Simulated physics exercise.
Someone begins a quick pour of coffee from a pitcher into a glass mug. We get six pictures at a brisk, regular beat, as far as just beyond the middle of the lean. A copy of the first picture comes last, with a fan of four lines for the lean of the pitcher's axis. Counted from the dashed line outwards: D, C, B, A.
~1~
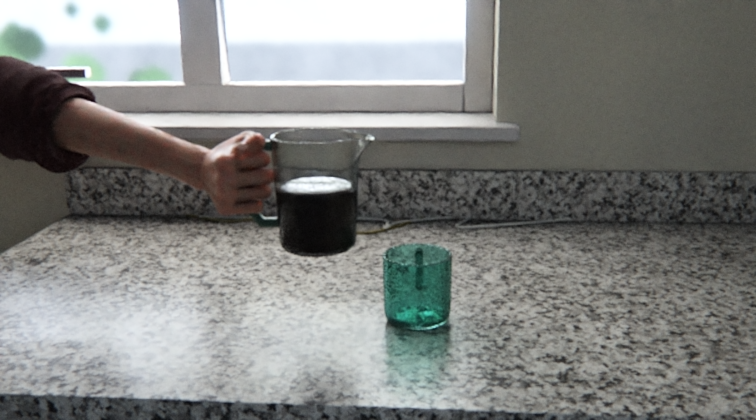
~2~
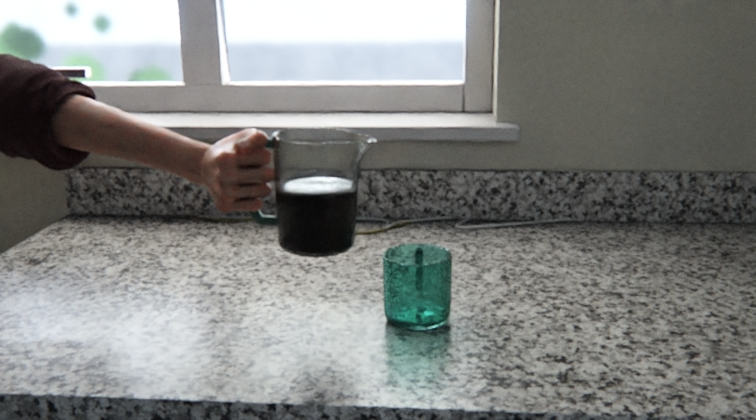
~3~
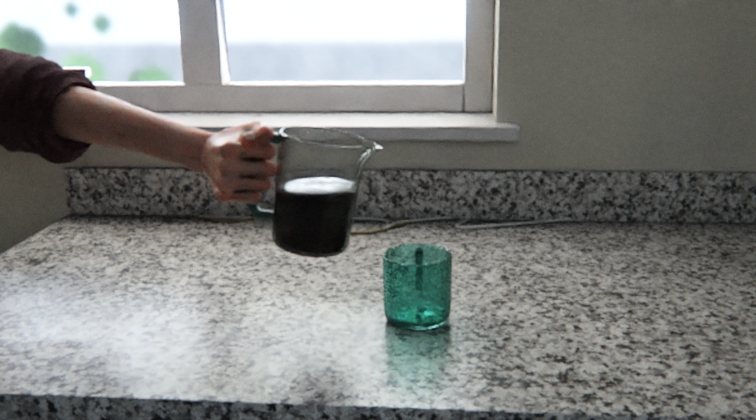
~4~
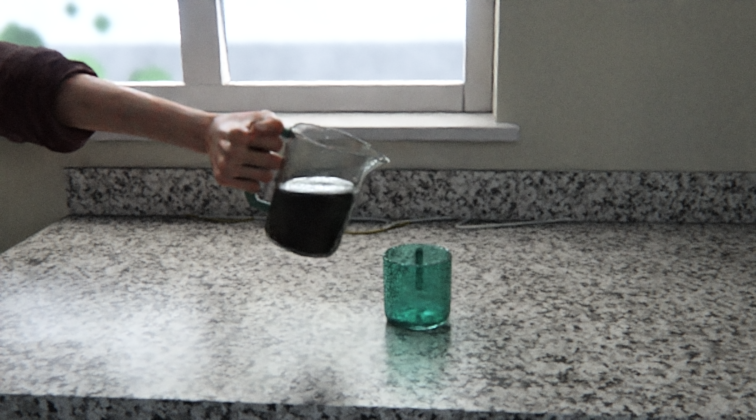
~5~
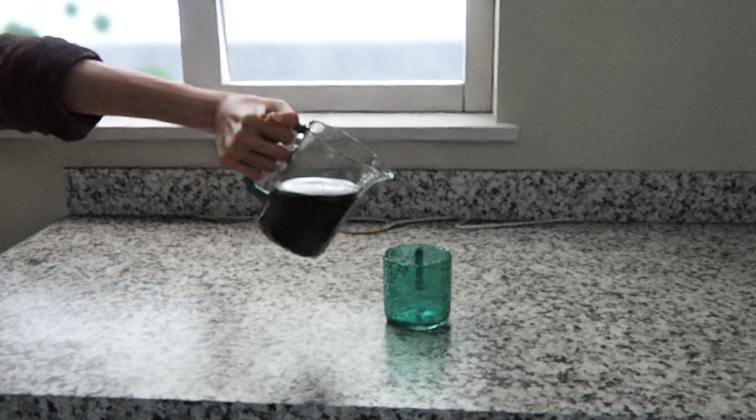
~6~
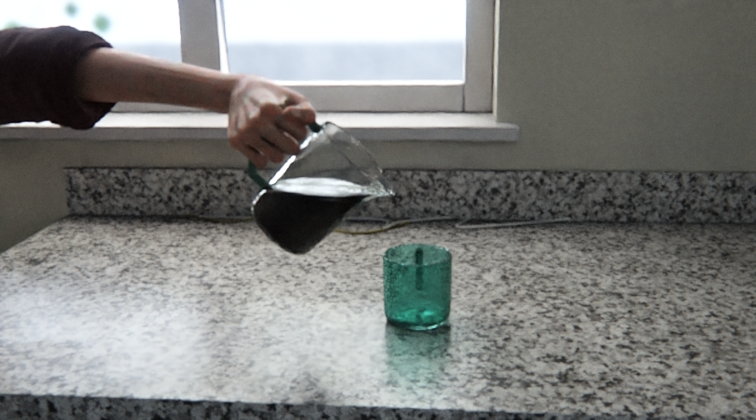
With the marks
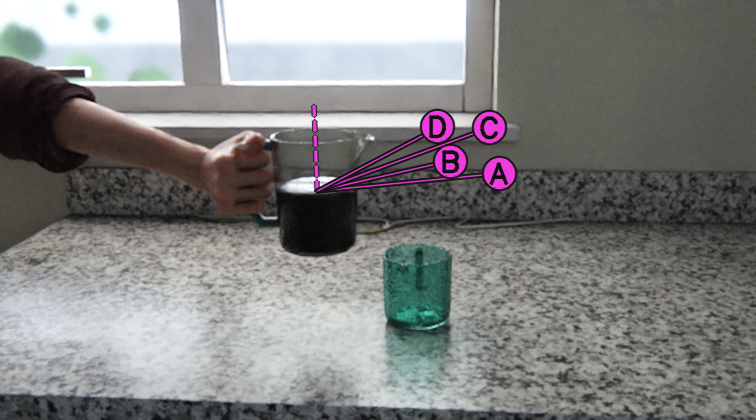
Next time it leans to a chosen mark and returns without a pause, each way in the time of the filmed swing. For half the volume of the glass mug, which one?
It is C.
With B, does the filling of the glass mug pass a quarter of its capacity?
Yes, it does.
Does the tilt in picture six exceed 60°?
No.
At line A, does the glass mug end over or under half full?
Over.
In magenta, A at (482, 175); B at (433, 164); C at (473, 133); D at (422, 135).
With A, the glass mug ends with about 84 % of what it can hold; 6 % of the coffee is spilt.
With B, the glass mug ends with about 69 % of what it can hold.
With C, the glass mug ends with about 47 % of what it can hold.
With D, the glass mug ends with about 26 % of what it can hold.
